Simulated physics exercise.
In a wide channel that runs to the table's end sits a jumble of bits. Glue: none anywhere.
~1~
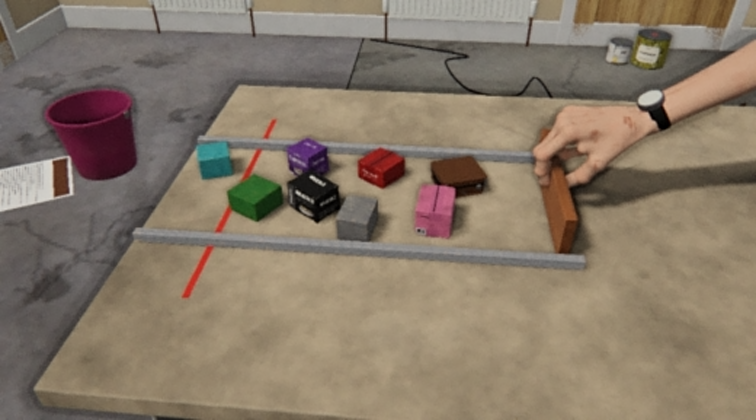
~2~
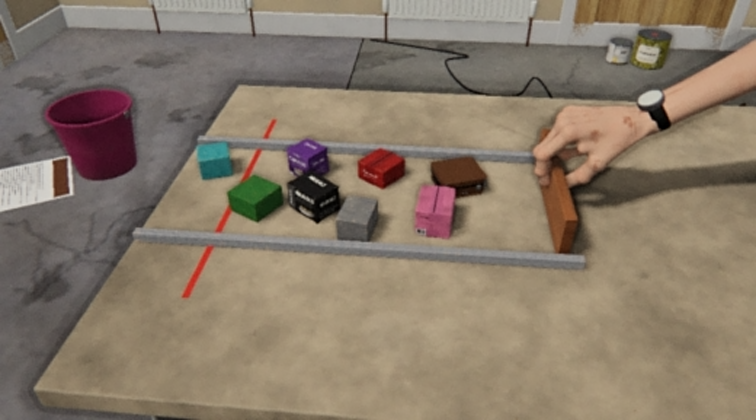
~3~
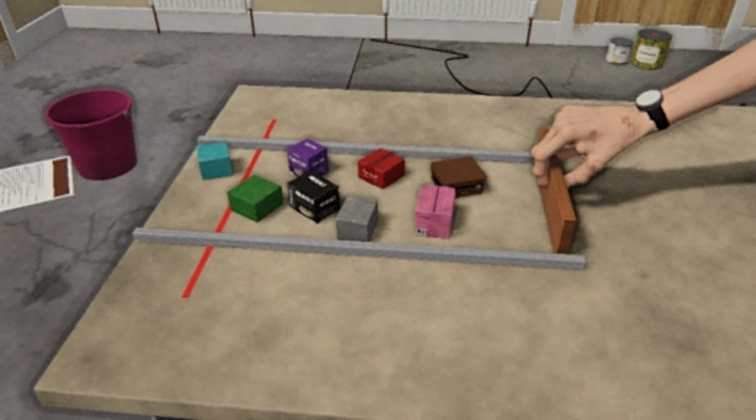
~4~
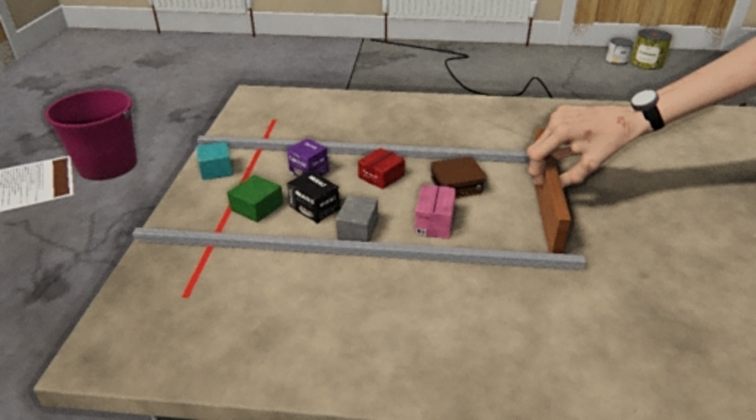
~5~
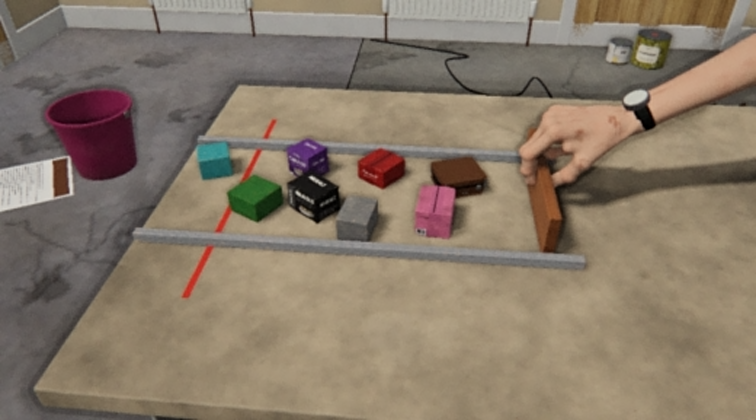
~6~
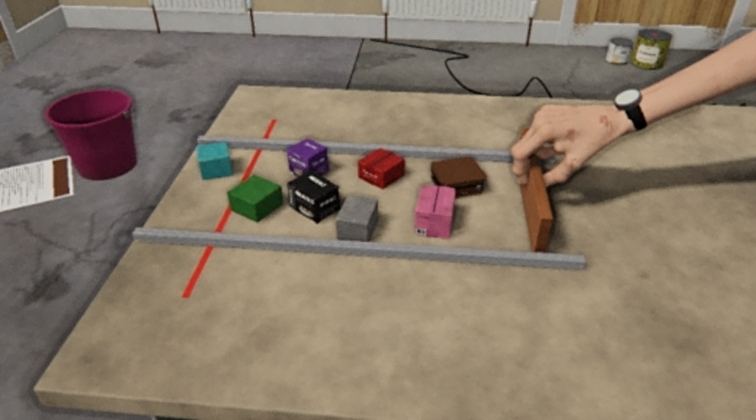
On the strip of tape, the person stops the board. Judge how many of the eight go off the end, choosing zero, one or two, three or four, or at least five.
The count that falls off is between three and four.
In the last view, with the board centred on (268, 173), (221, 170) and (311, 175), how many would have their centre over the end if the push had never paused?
Respectively, 1, 4 and 0.
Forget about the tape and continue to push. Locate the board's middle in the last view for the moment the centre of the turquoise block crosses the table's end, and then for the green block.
Middle approx. at (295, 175), then approx. at (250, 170).
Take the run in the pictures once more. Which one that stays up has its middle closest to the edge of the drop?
Nearest at the end: The red box.
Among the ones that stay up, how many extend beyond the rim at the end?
1, I think.
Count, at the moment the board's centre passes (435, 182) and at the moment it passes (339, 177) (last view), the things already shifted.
Tally: 3; 7.
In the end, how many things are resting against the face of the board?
2 touch it.
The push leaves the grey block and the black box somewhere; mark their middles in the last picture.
The grey block ends up near (172, 211), and the black box near (188, 180).
Soon after, none off yet; turquoise block at rest near (215, 161); green block at rest near (256, 198); purple box at rest near (305, 160).
In the end, the number that fall off is three or four; gone, purple box, green block and turquoise block.
